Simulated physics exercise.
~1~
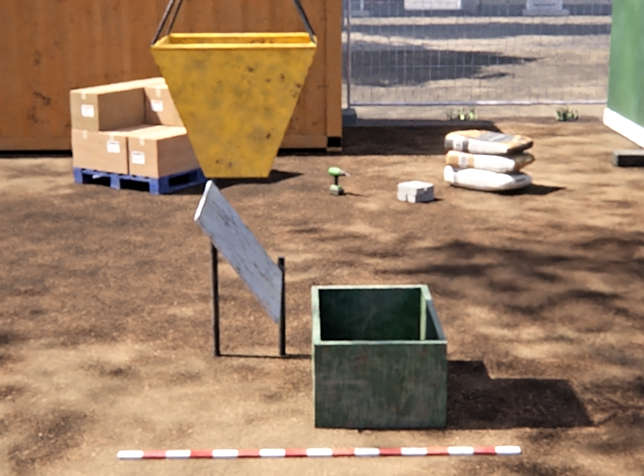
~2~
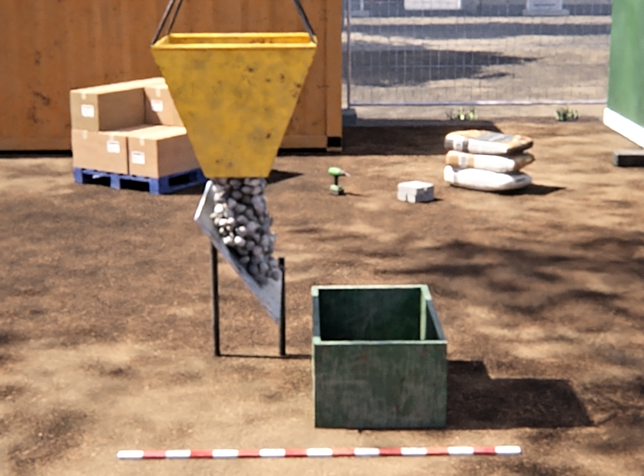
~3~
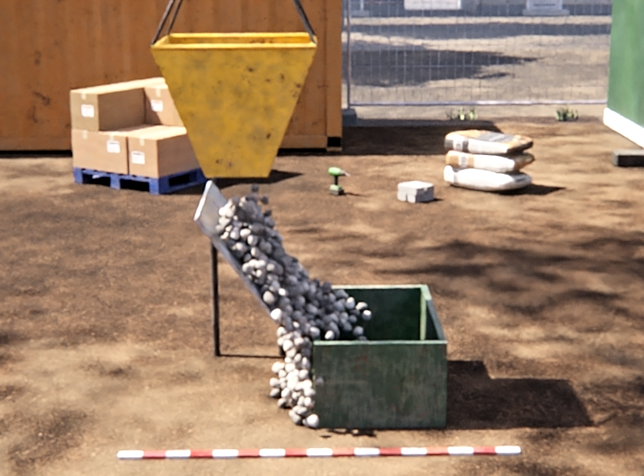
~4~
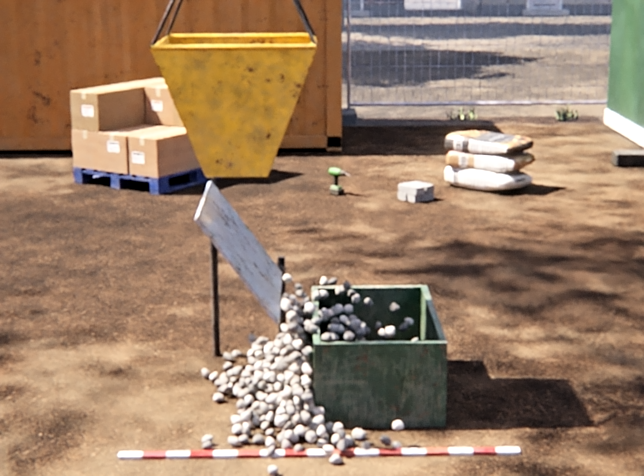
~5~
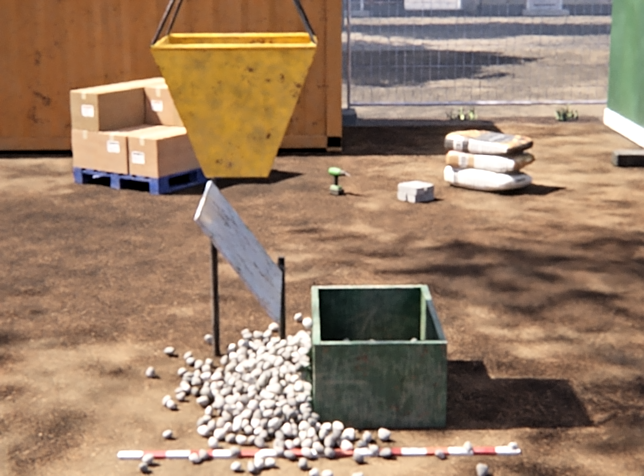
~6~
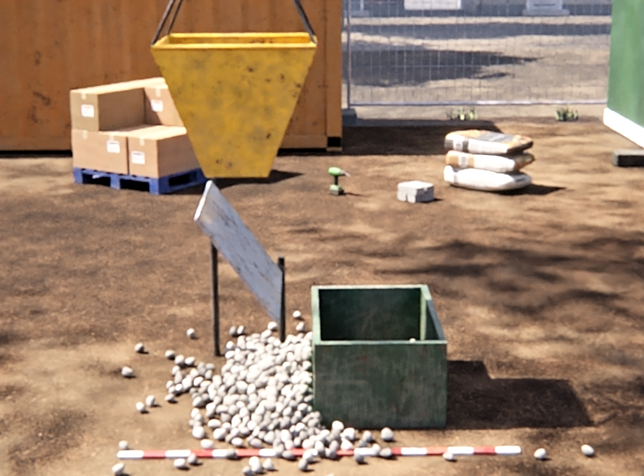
Grey, rounded stones pour from the bottom of a yellow skip hanging above a tilted steel plate on a sunlit dirt yard. They strike the plate and slide down it to the right, toward an open green bin. At the lower edge the stream splits, some stones heading into the bin while many drop down its left side. The skip and plate are soon clear as the fallen stones spread over a red and white staff. Finally most lie heaped left of the bin, with a few scattered farther out, some to the right.
